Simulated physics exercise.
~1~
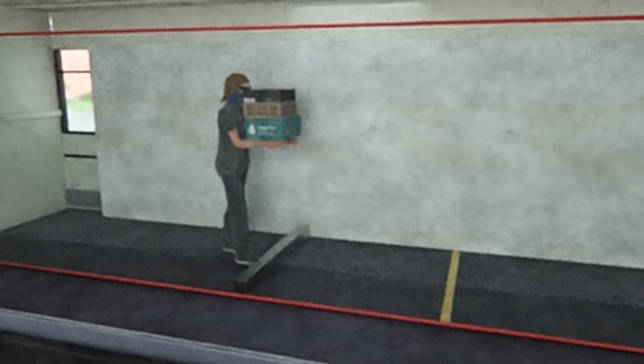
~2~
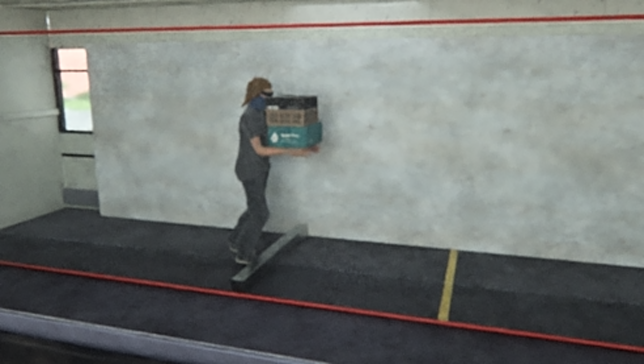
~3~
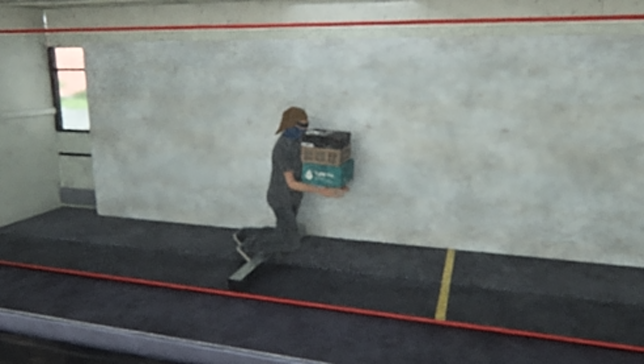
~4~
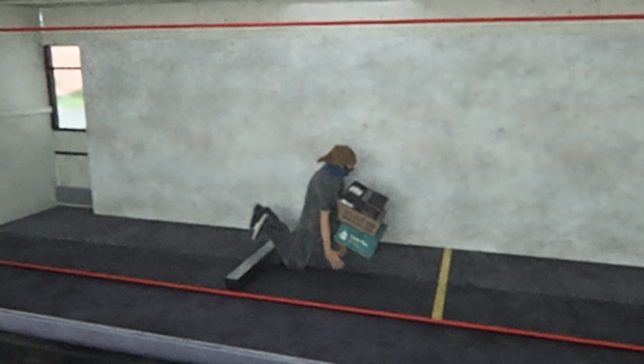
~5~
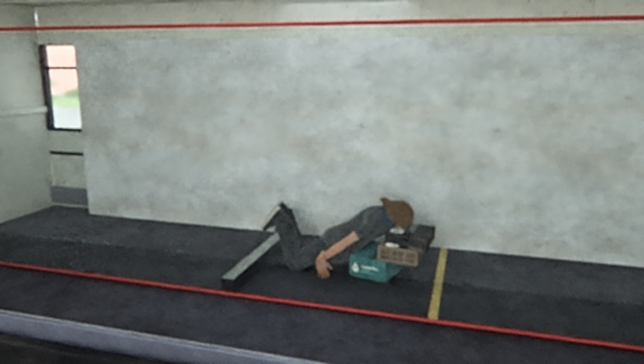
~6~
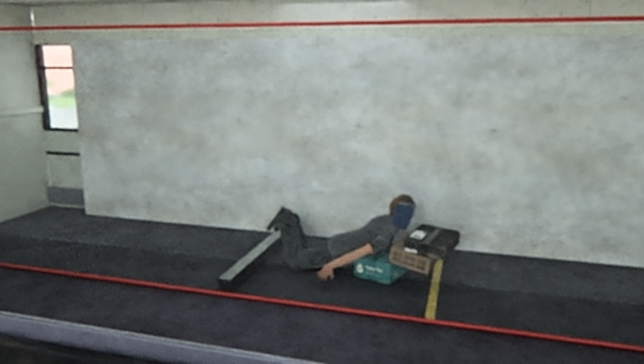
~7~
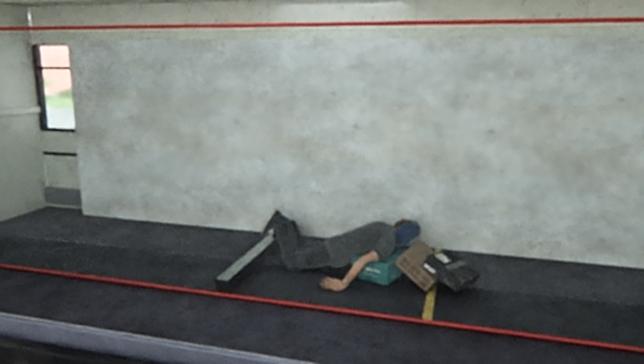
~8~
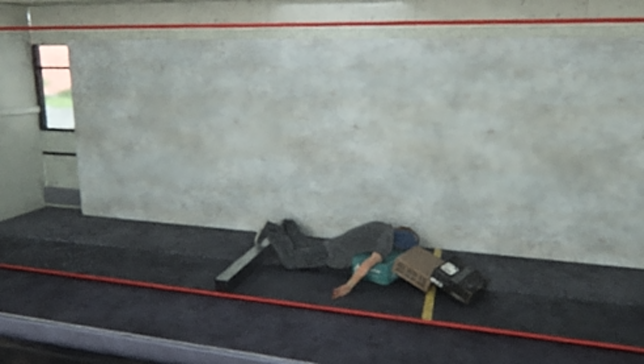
A person carrying three stacked boxes tripped over a low rail and fell forward onto the floor, landing on the teal box as the upper two slid right, and ended up lying face down with the black one past the yellow line.
